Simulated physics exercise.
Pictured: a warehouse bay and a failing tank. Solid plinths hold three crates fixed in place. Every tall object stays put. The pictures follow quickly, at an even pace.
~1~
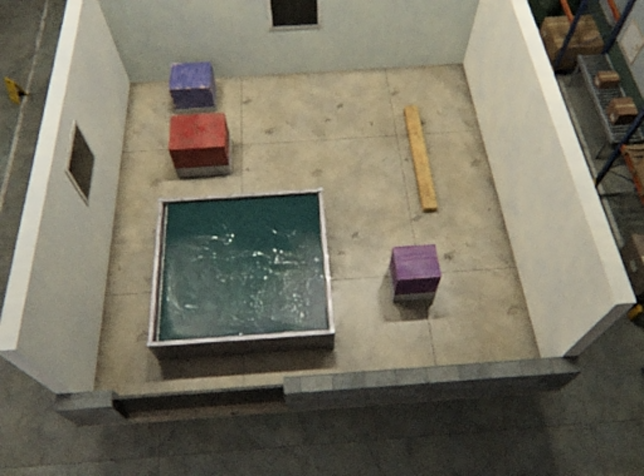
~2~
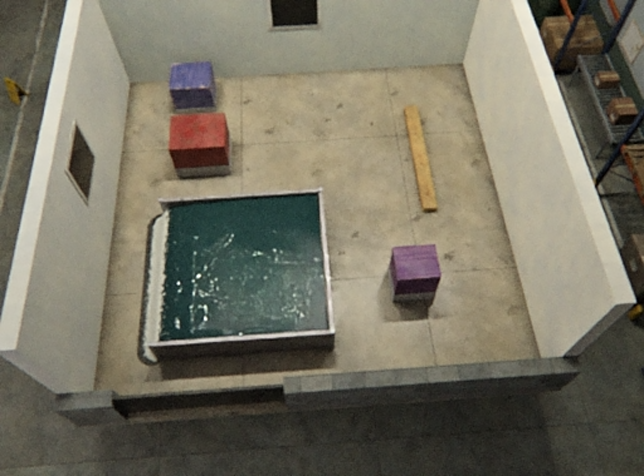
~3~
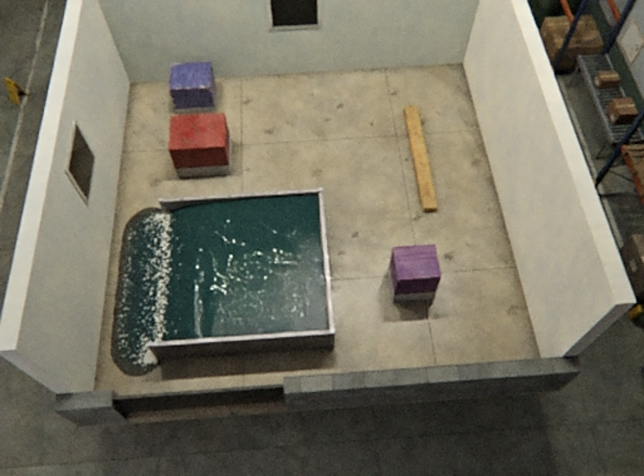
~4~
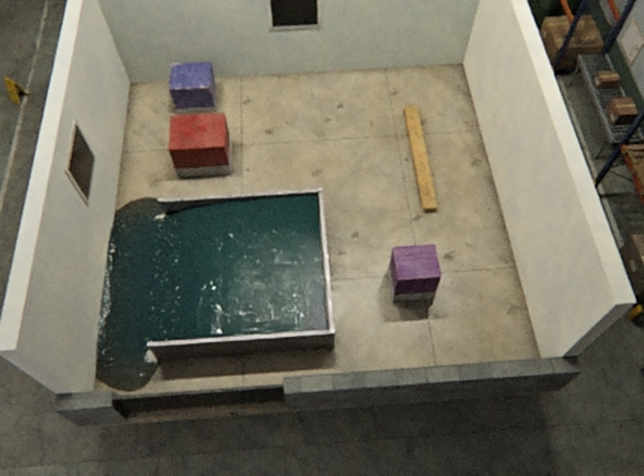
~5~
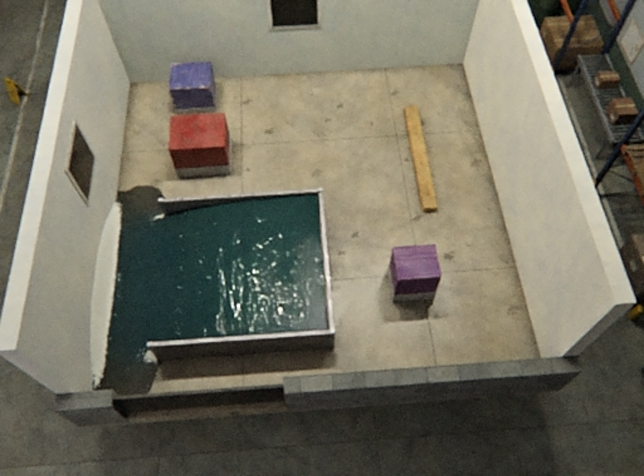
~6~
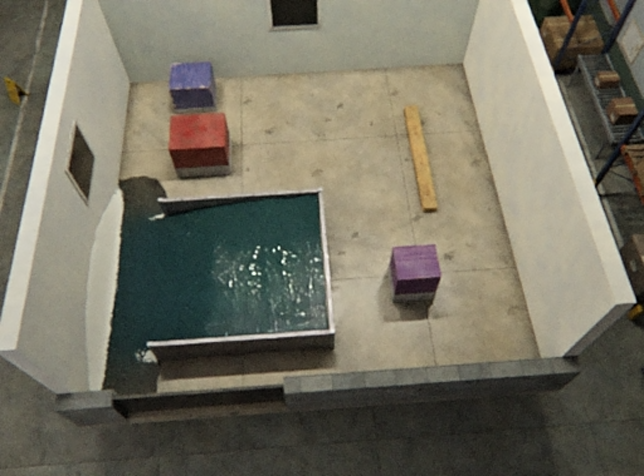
Green water pouring from the open left side of a square tank, spreading across the concrete floor to the white wall.
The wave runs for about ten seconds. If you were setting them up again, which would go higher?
Outcome: The blue crate will be reached by the flood, the purple crate will be out of the flood, the red crate will be out of the flood.
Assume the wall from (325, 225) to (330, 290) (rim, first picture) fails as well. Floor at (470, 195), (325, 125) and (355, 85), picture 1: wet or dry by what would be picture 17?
The first point is swamped, the second unwetted, the third unwetted.
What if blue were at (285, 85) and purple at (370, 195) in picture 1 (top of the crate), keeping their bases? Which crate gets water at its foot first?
The red one, I think.
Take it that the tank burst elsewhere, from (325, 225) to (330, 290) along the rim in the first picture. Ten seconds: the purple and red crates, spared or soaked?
Observed: Purple is doused; red stays clear.
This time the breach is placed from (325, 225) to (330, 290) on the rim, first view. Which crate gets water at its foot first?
Answer: The crate marked purple.
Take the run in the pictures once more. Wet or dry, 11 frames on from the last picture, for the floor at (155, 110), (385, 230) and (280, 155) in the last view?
First spot swamped, second spot clear, third spot clear.
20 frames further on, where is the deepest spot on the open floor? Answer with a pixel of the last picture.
Somewhere around (173, 99).
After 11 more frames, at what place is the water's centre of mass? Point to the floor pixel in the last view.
Close to (190, 279).
A moment on, water covers 15 % of the floor; the blue crate not reached, the purple crate not reached, the red crate not reached.
Next, water covers 25 % of the floor; the blue crate water round its plinth, the purple crate not reached, the red crate water round its plinth.
Then, water covers 45 % of the floor; the blue crate water round its plinth, the purple crate water round its plinth, the red crate water round its plinth.
Later, water covers 85 % of the floor; the blue crate water round its plinth, the purple crate water round its plinth, the red crate water round its plinth.
In the end, water covers 100 % of the floor; the blue crate was topped, the purple crate stayed above the water, the red crate stayed above the water.
